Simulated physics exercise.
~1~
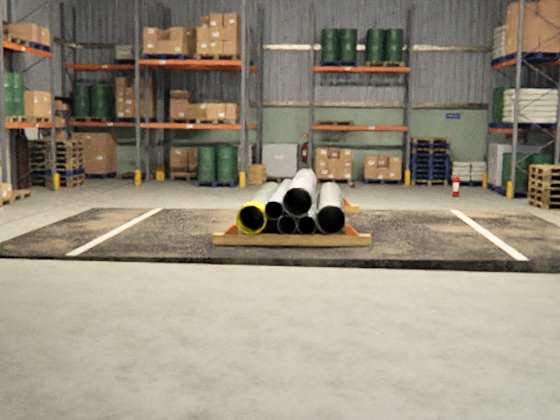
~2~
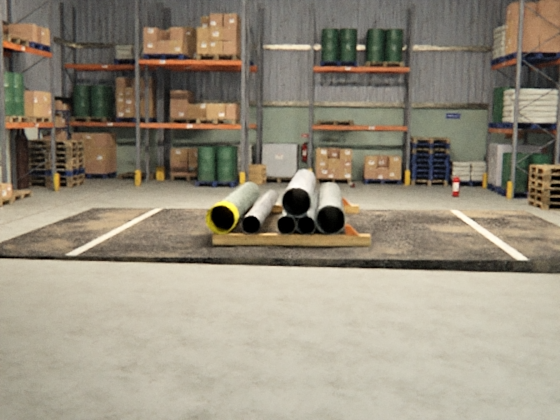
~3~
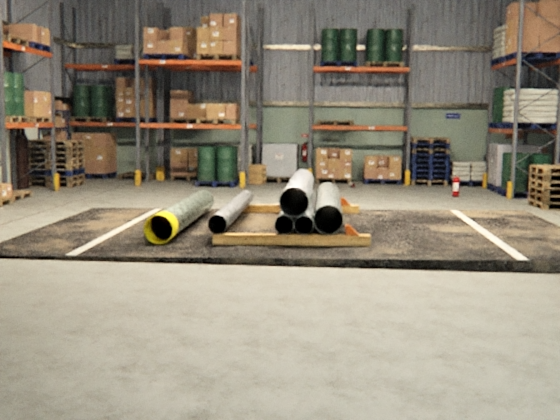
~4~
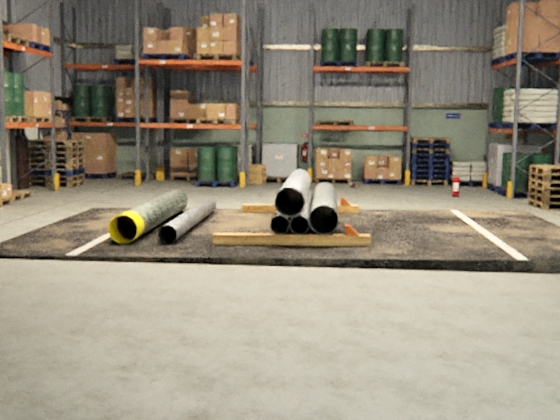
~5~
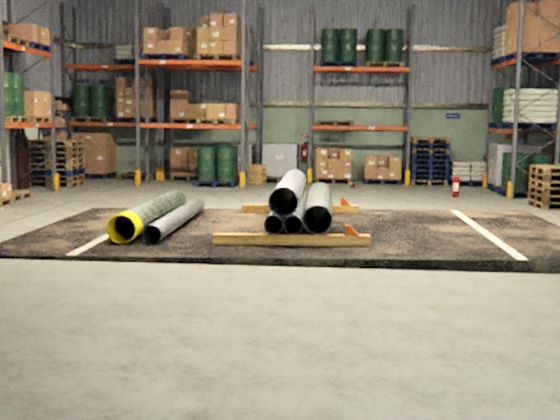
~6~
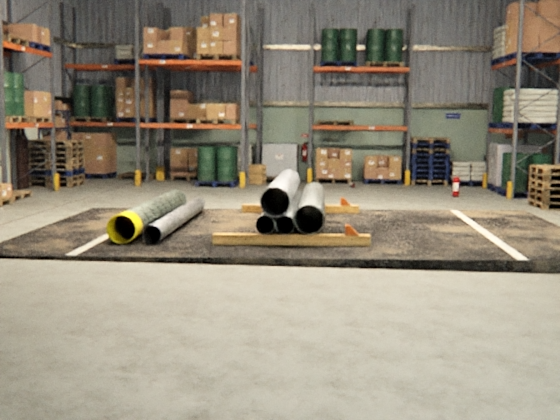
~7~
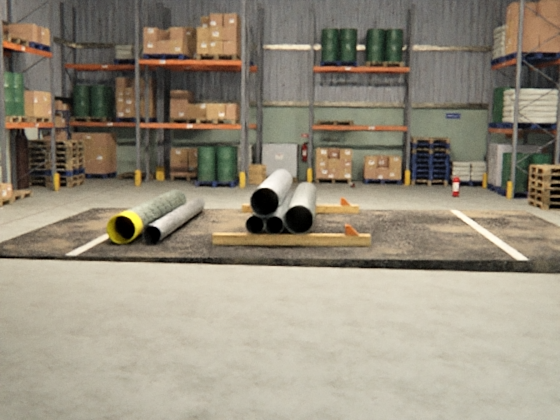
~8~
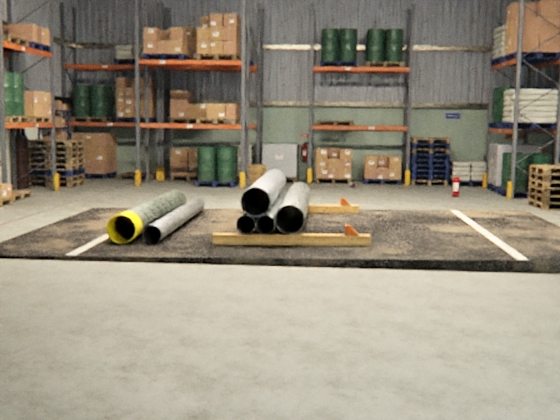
We see a stack of steel pipes on timber bearers in a warehouse as the yellow-ended pipe rolls left onto the gravel, followed by a smaller one. Both stop near the left white line, while the remaining pipes shift left together, still stacked on the bearers.
